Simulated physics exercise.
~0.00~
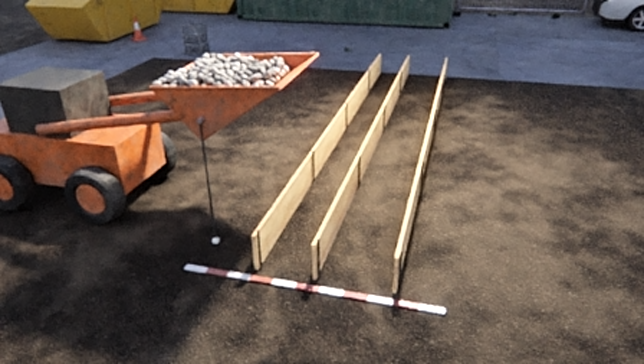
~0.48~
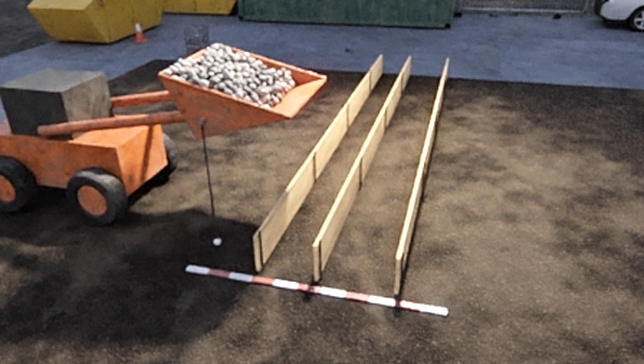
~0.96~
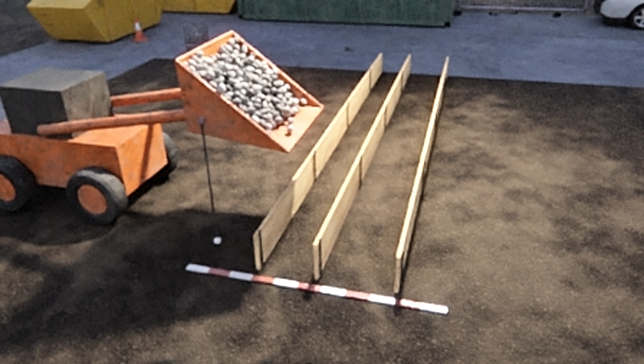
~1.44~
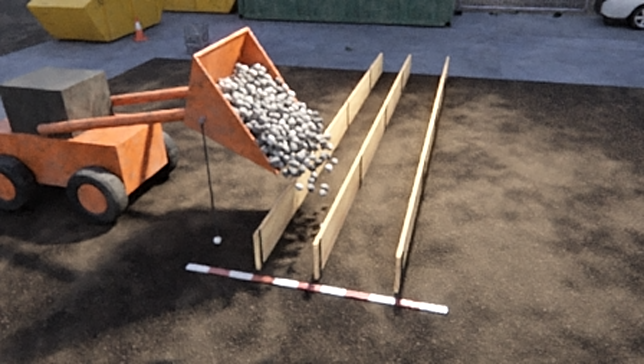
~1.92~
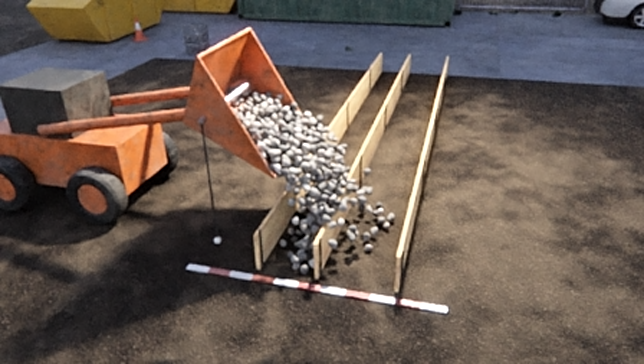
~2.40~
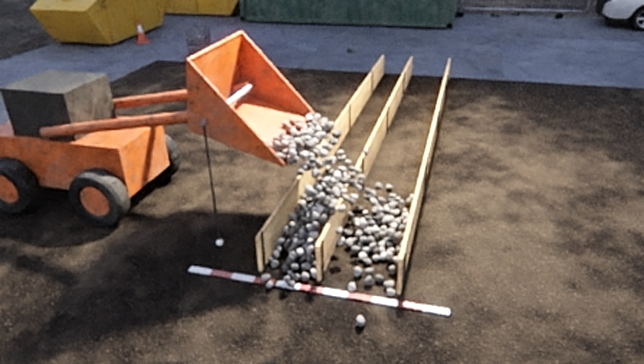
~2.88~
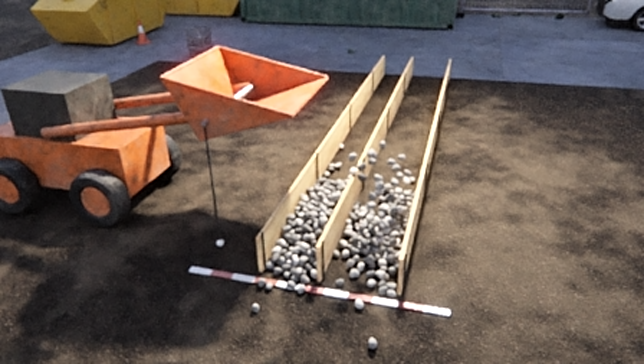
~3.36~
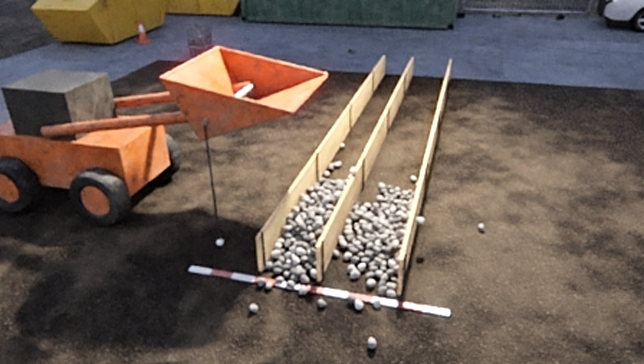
An orange loader tips pale stones between wooden boards, then levels its emptied bucket.
